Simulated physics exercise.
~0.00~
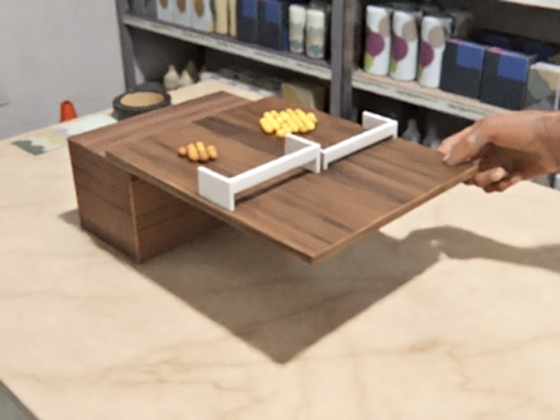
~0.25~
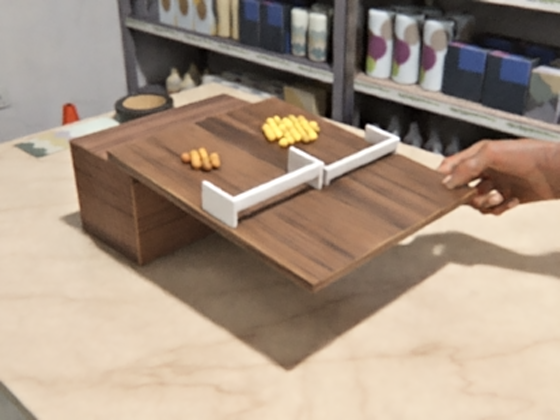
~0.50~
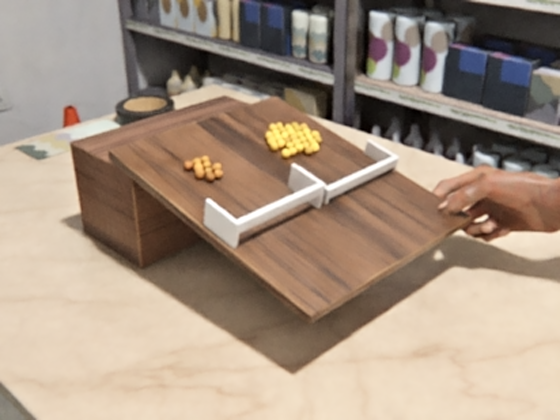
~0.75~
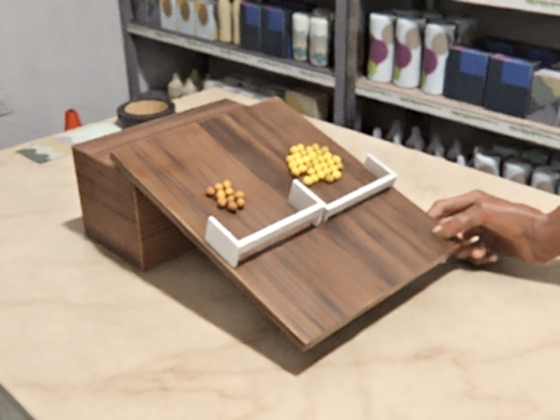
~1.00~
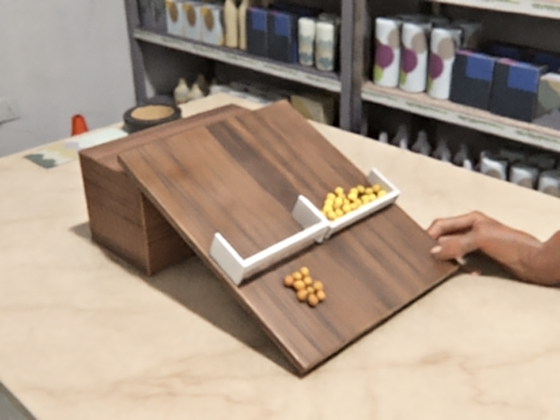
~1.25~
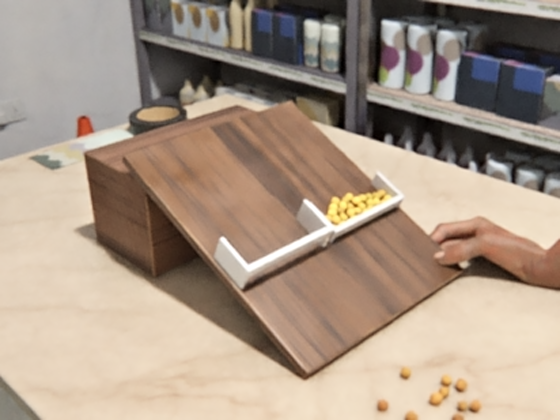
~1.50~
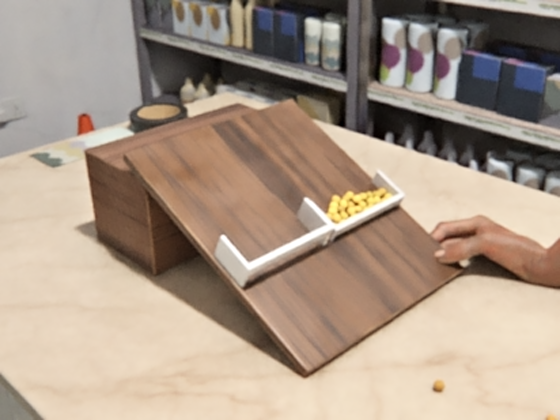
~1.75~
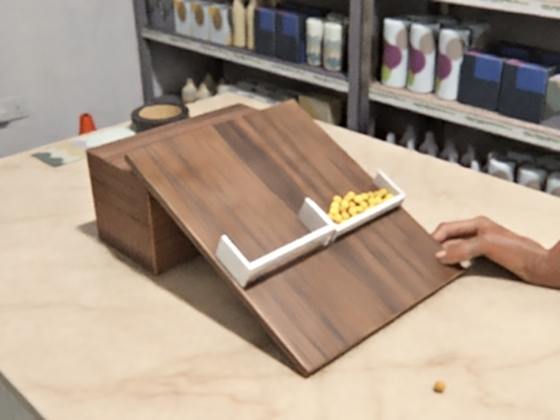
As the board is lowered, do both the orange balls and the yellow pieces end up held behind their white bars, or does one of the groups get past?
One group gets past. The orange balls roll under their white bar and off the board, while the yellow pieces end up gathered behind theirs.
